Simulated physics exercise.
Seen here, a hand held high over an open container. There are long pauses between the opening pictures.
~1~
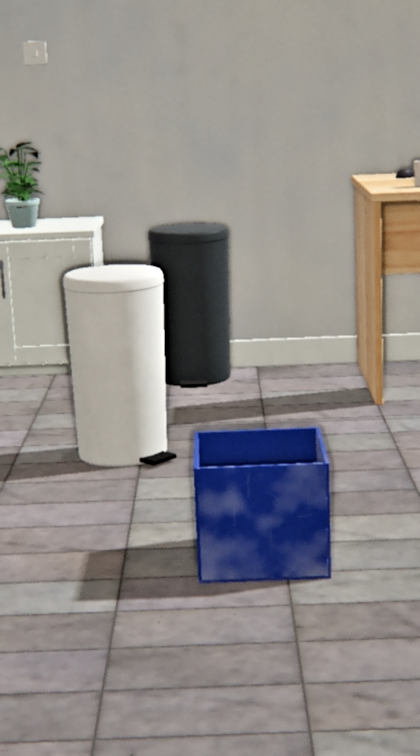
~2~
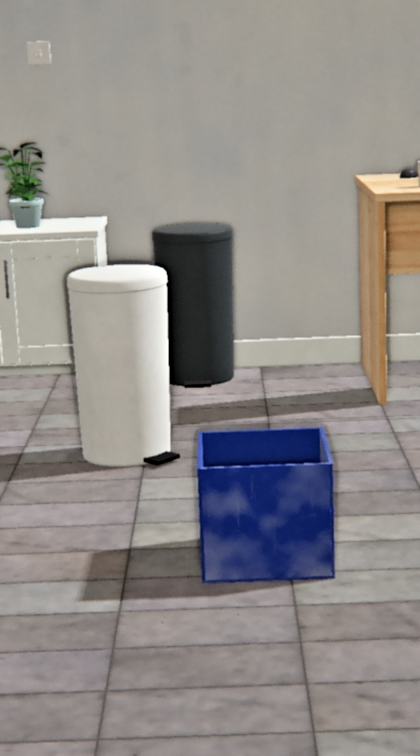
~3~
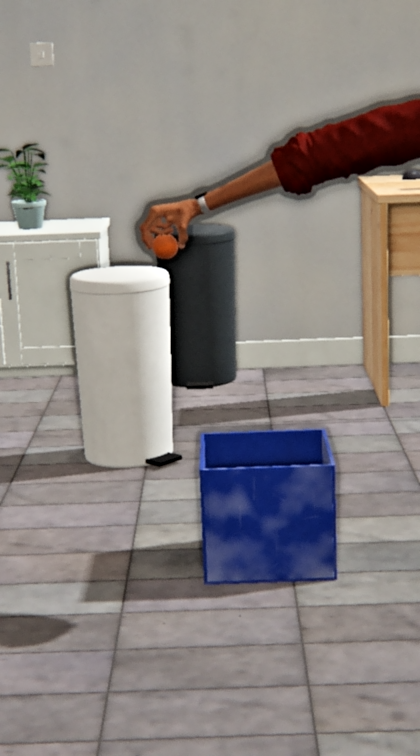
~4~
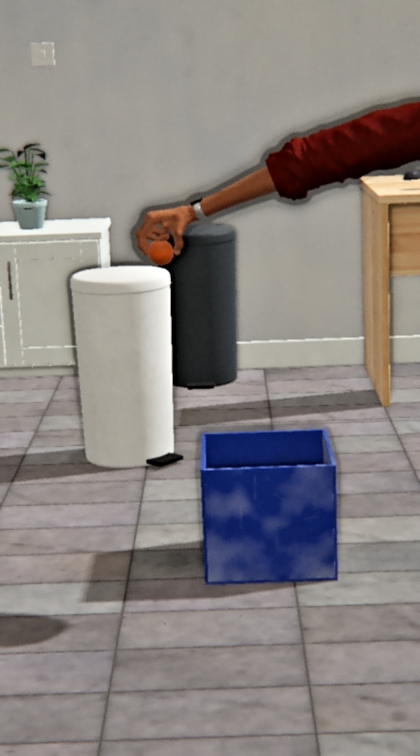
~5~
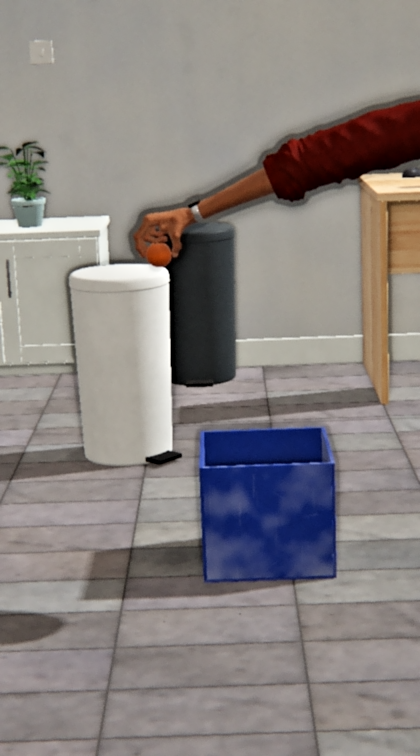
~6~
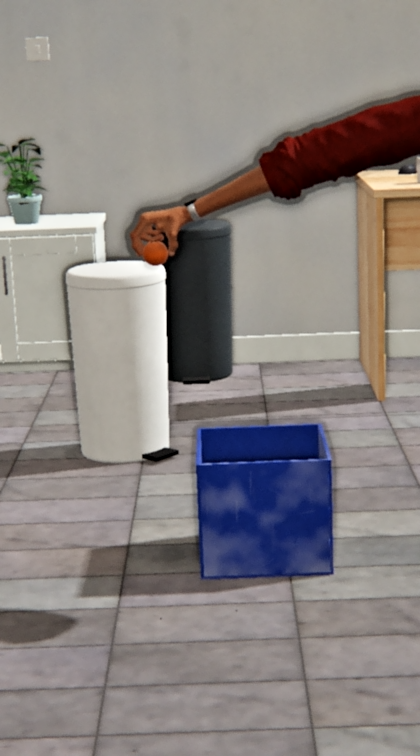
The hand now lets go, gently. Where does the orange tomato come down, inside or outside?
Here the orange tomato falls beside it.
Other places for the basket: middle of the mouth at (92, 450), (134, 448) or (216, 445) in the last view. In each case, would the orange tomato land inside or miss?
In turn it lands outside; lands inside; is caught.
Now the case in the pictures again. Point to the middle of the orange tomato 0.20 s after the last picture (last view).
At about (158, 306).
Then, 0.20 s after the last picture, orange tomato falling near (158, 306).
Then, 0.34 s after the last picture, orange tomato falling near (164, 434).
At rest, the orange tomato ends up outside, near (170, 546).
